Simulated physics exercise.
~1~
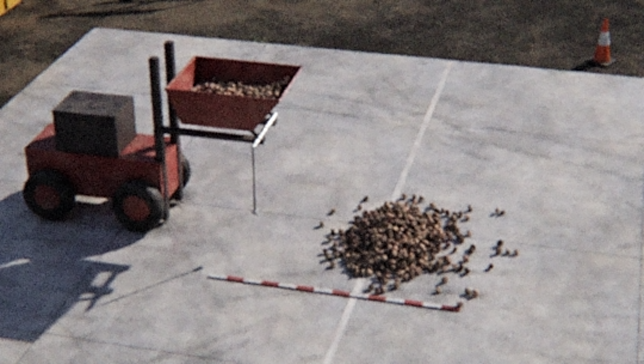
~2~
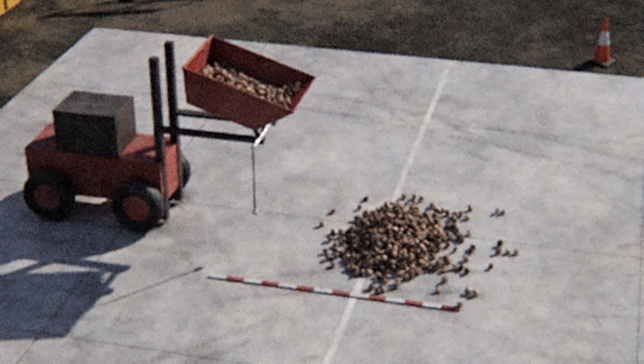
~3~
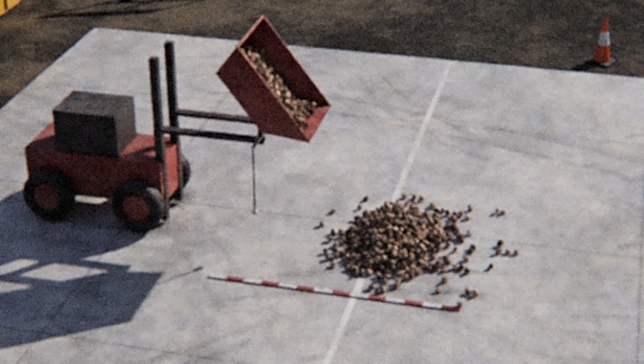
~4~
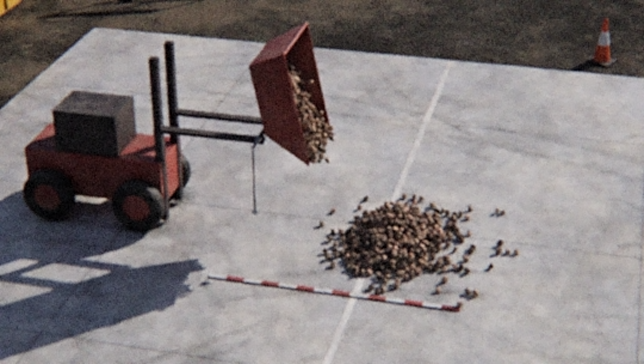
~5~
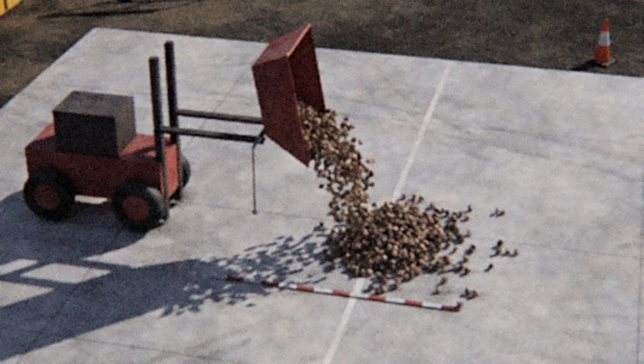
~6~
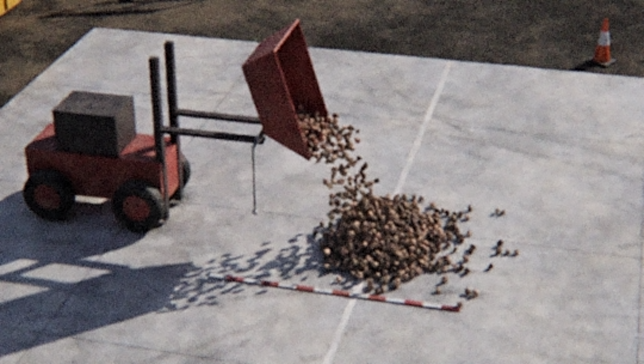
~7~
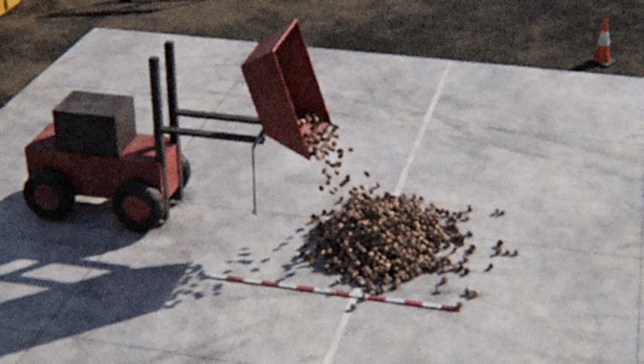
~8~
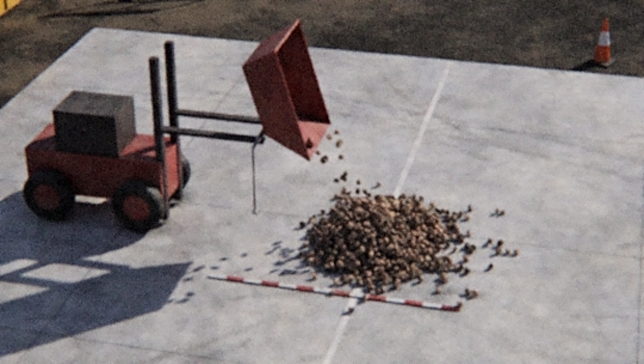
The footage shows a red forklift on pale paving tipping its raised red skip steeply to the right, pouring brownish stones onto a loose heap lying across a painted line. The heap grows and spreads leftward, and the skip stays tilted, nearly empty, as the last few stones fall.
